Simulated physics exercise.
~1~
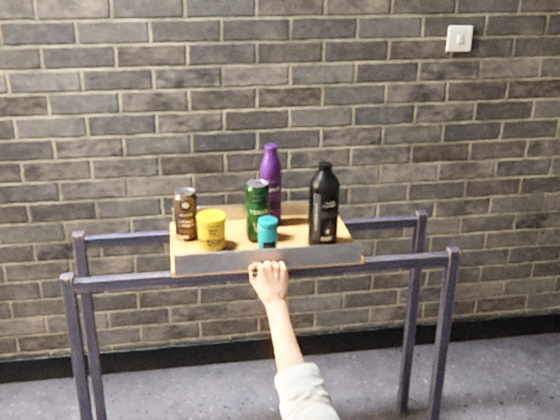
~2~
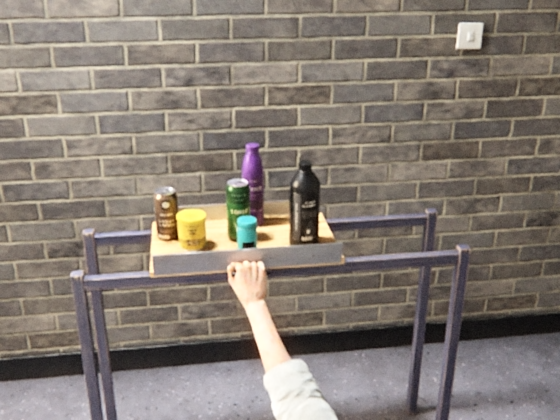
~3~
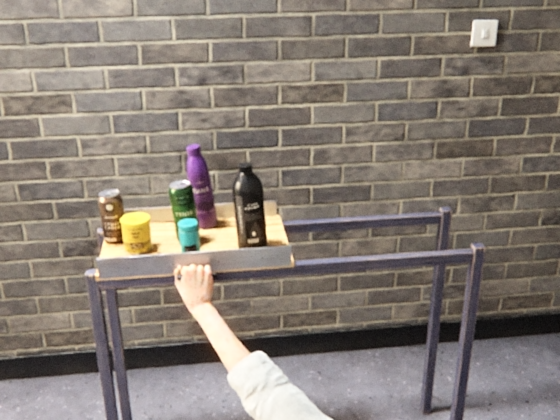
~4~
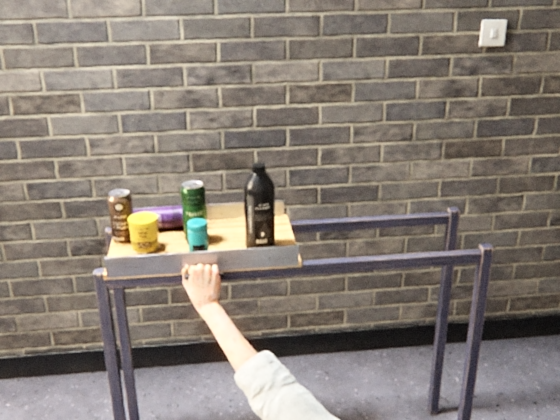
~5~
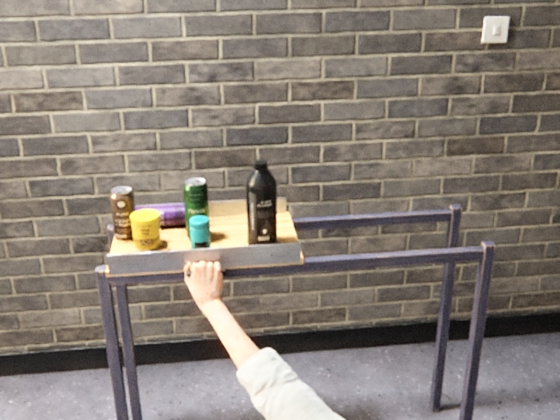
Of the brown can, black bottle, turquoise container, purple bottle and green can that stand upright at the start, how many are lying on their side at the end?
One of them is lying on its side at the end, the purple bottle.
At first, a hand grips the front edge of a shallow wooden tray on a metal frame, with bottles, cans, a yellow tin and a small turquoise container standing on it before a brick wall. The hand pushes the tray to the left, carrying everything along. As the tray nears the left end of the frame, the tall purple bottle begins to lean left. It then topples onto its side behind the yellow tin. The tray comes to rest at the left end, with the purple bottle lying down and the other items still in place.
